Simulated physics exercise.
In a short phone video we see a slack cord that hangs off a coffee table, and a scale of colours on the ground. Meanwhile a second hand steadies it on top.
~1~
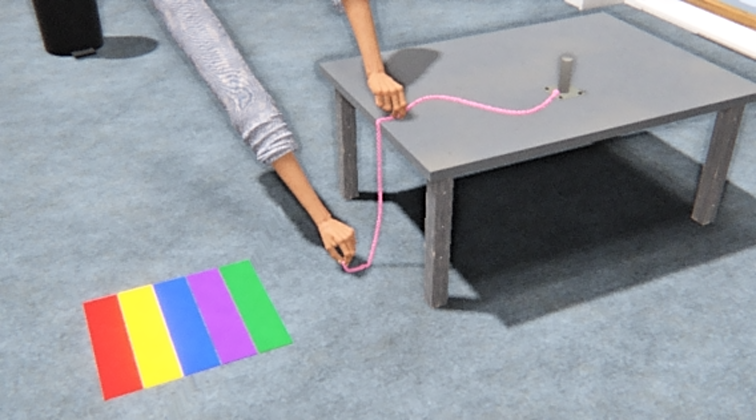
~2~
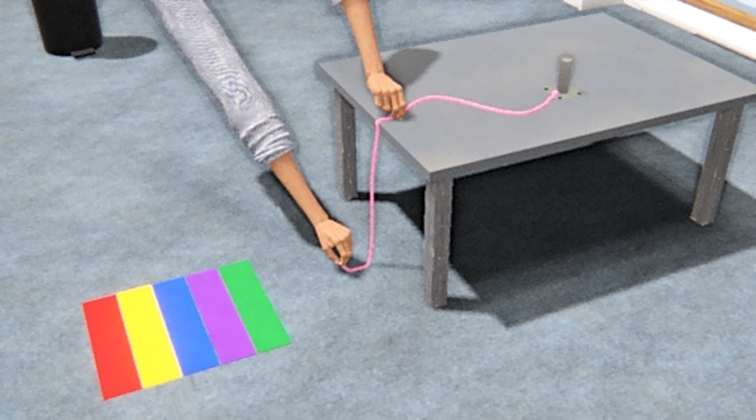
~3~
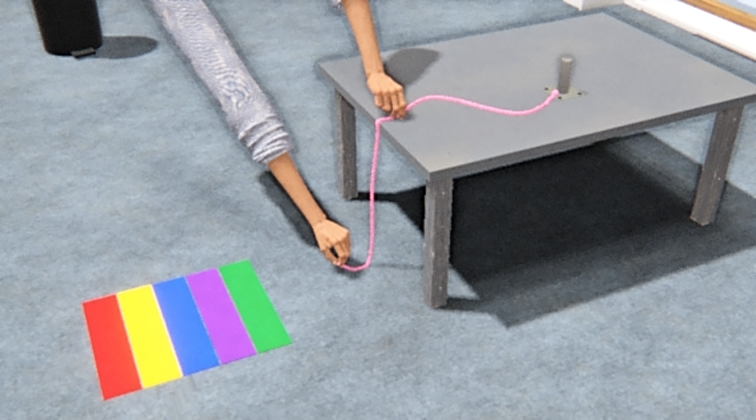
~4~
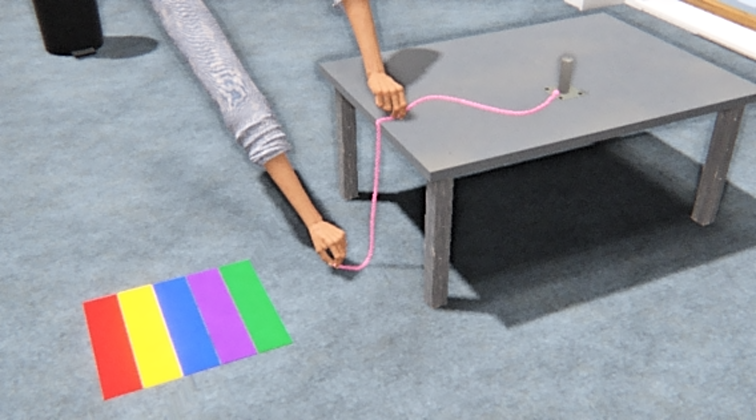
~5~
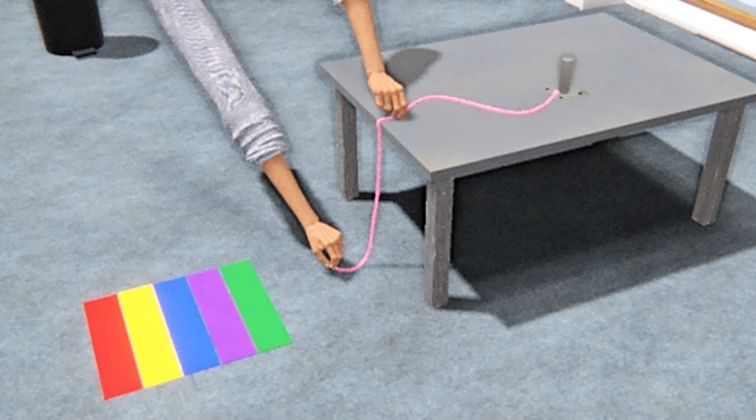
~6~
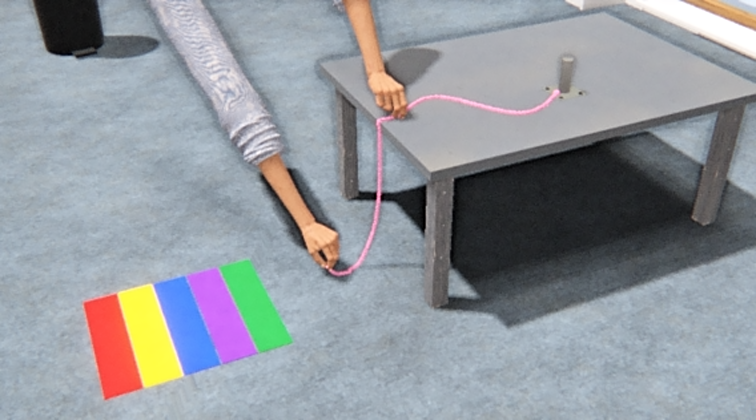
A hand slowly draws the end of a slack pink cord slightly left.
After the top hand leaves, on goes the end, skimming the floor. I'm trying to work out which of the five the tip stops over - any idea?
I would say the blue one.
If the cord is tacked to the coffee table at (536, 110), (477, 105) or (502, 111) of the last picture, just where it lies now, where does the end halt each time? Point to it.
Try one gives (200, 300), try two (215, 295), and try three (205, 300).
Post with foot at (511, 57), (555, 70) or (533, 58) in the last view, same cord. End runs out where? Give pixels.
Roughly (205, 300), (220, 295) and (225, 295), try by try.
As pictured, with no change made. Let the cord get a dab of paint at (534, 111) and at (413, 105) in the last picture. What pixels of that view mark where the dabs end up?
End positions: About (510, 100) and about (382, 122).
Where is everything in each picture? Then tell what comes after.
End (344, 262); green (268, 331); purple (233, 342); blue (196, 352); yellow (158, 364); red (119, 375), in the first picture.
End (341, 263); cord through (543, 106) (485, 108) (420, 101) (378, 128) (372, 193) (371, 248), in the second picture.
End (339, 264), in the third picture.
End (334, 265); cord through (544, 106) (486, 108) (420, 101) (379, 128) (375, 193) (371, 248), in the fourth picture.
End (331, 266), in the fifth picture.
End (327, 266); cord through (544, 105) (486, 108) (421, 100) (379, 127) (379, 192) (367, 248), in the sixth picture.
Soon after, end near (243, 290); over green.
Then, end near (205, 300); over purple.
At full stretch, end near (184, 306); over blue. Over blue.
